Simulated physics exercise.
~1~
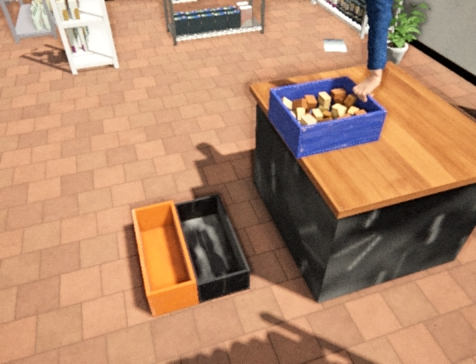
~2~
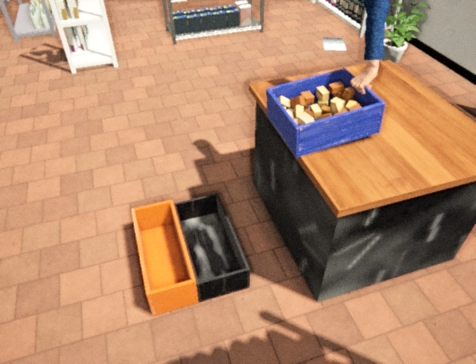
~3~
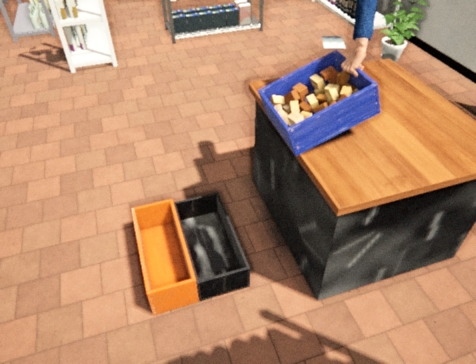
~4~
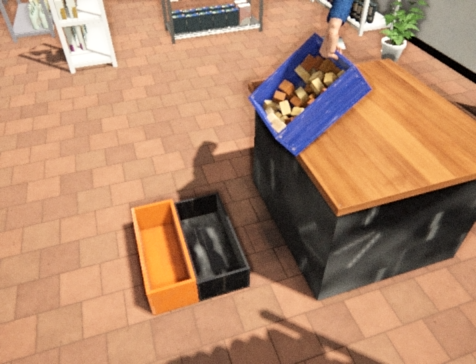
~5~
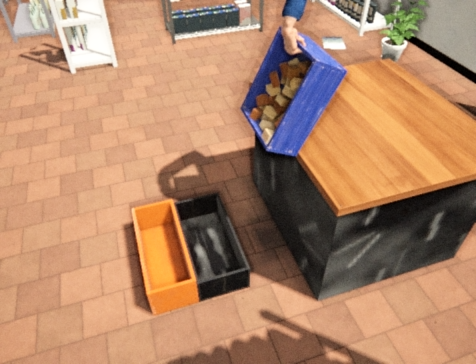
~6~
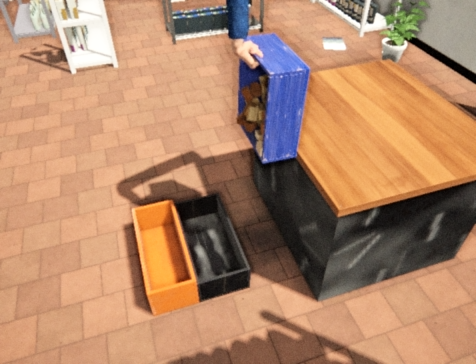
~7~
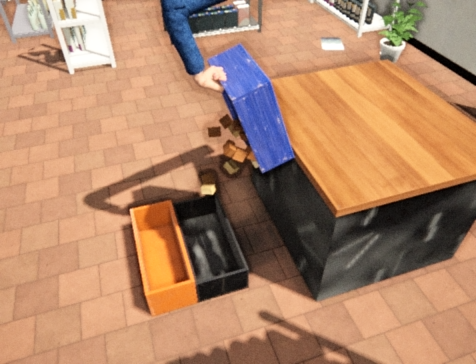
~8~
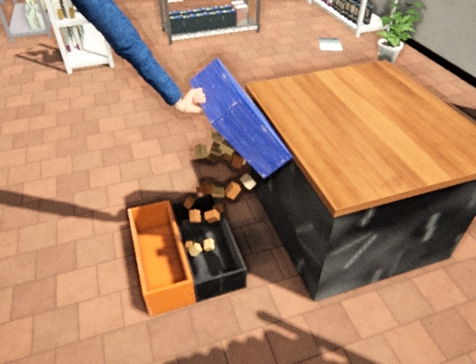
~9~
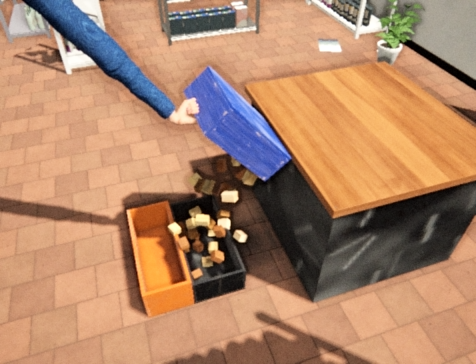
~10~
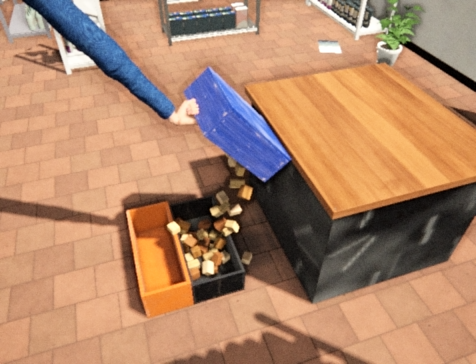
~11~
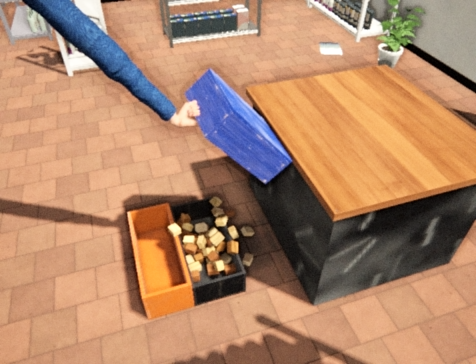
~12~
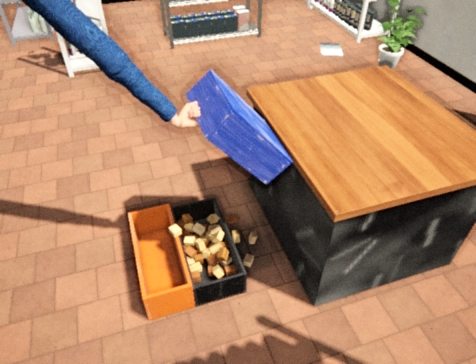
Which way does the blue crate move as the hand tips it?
The blue crate moves to the left, over the edge of the bench and towards the tote and bin.
